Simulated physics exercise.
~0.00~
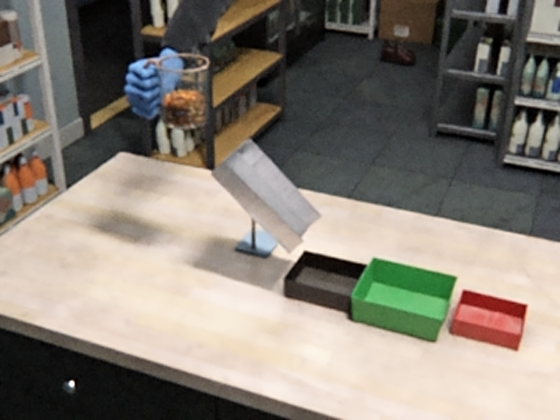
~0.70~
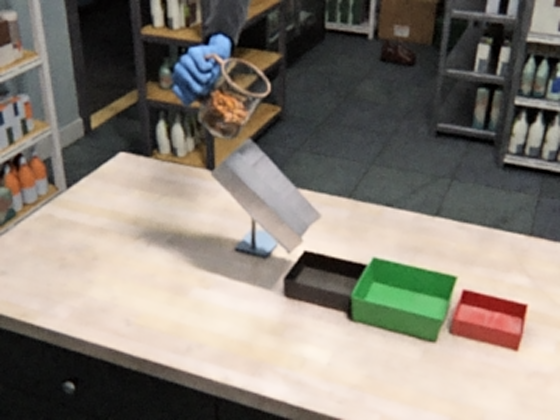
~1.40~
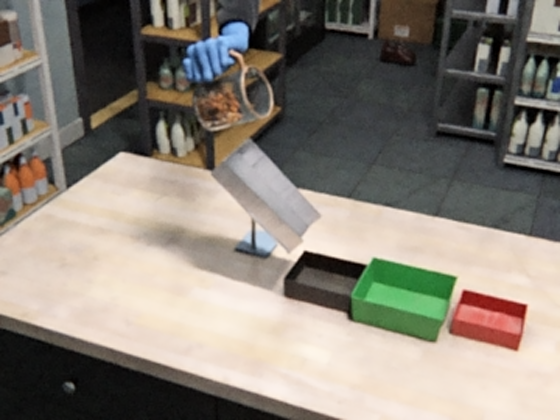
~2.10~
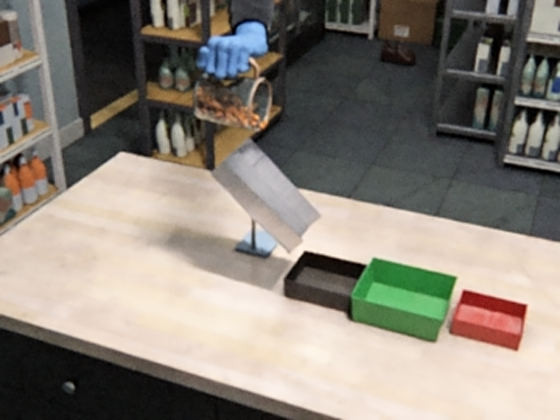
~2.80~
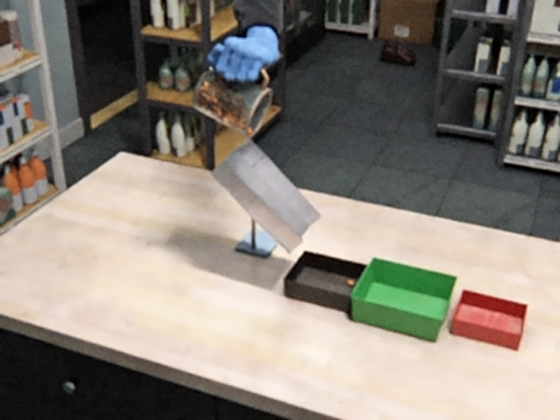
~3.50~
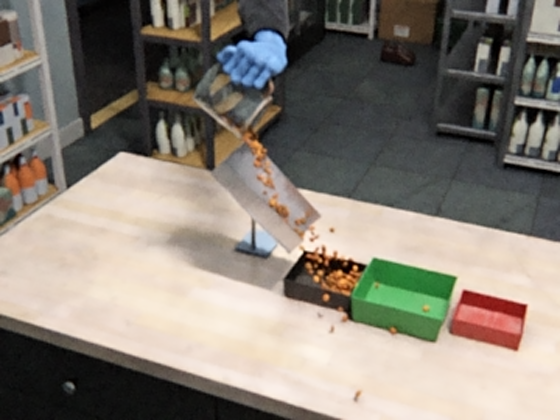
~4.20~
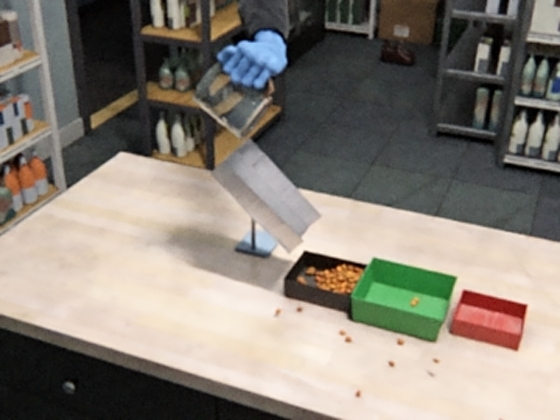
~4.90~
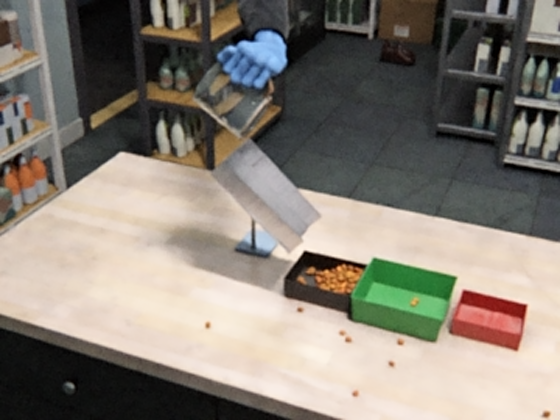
Orange-brown bits pour from a tipped jug down a slope, mostly filling the black tin.
